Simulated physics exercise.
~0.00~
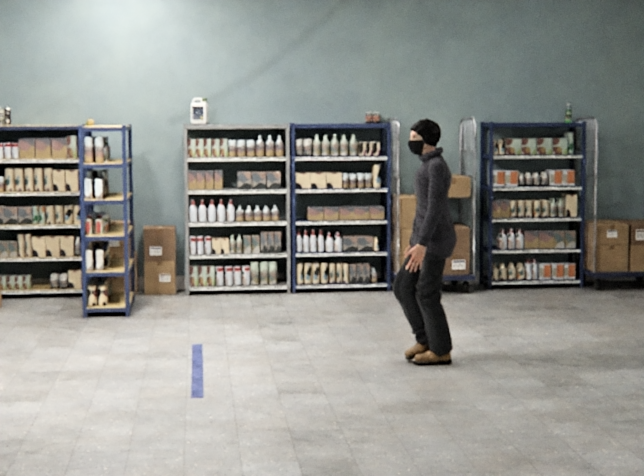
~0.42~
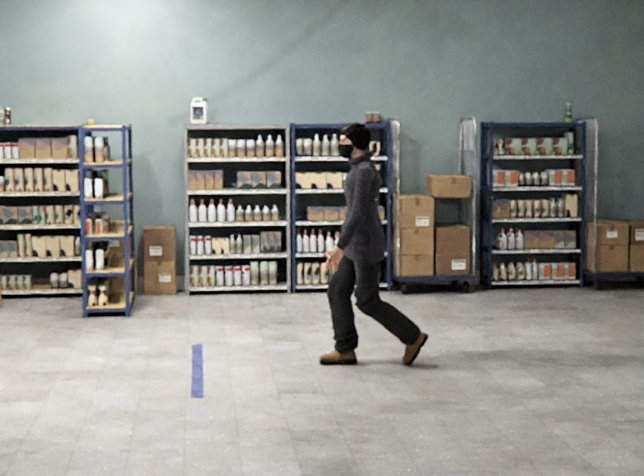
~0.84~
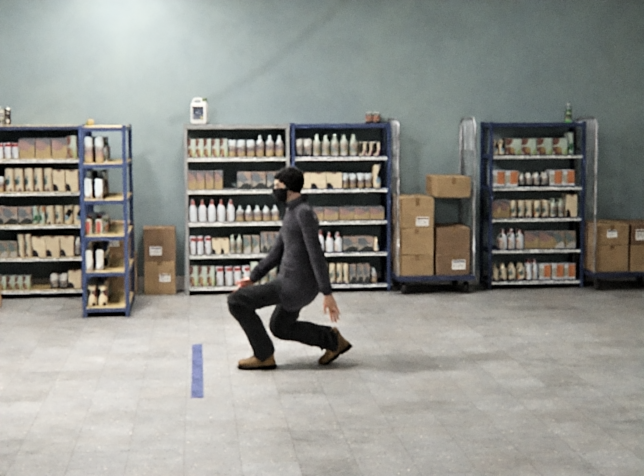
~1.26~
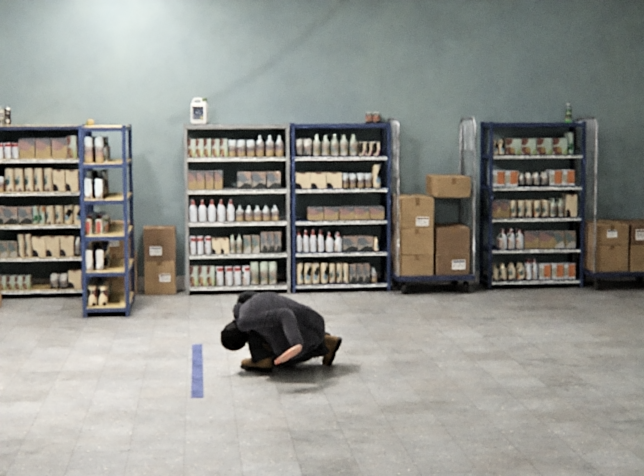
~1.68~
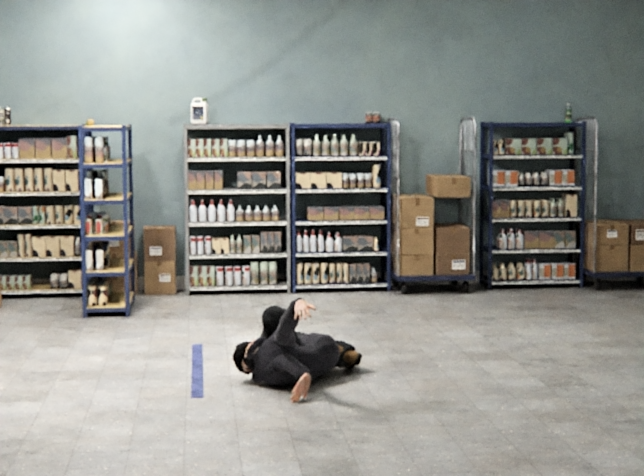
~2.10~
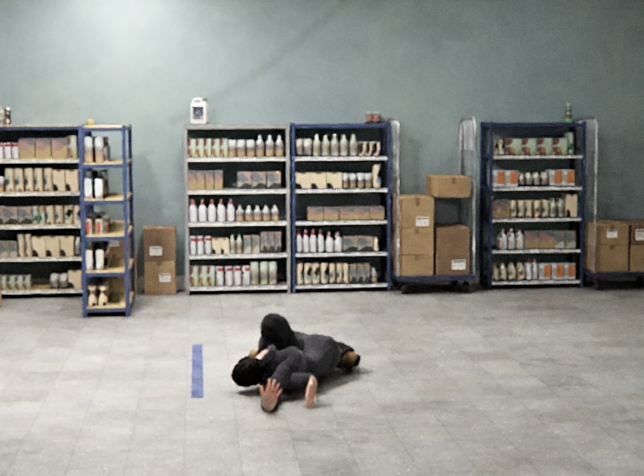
A storeroom with a grey-green wall and a pale tiled floor is seen from the side by a still camera. Blue and grey shelves of bottles and boxes line the wall, with brown cartons stacked between them, and a short blue strip lies on the floor at left of centre. A person in dark clothes, a black cap, a mask and brown shoes strides left with empty hands. The person sinks with bent knees, folds forward to the floor, then rolls with one arm raised. Finally the person lies low, hands on the floor, head just short of the strip.
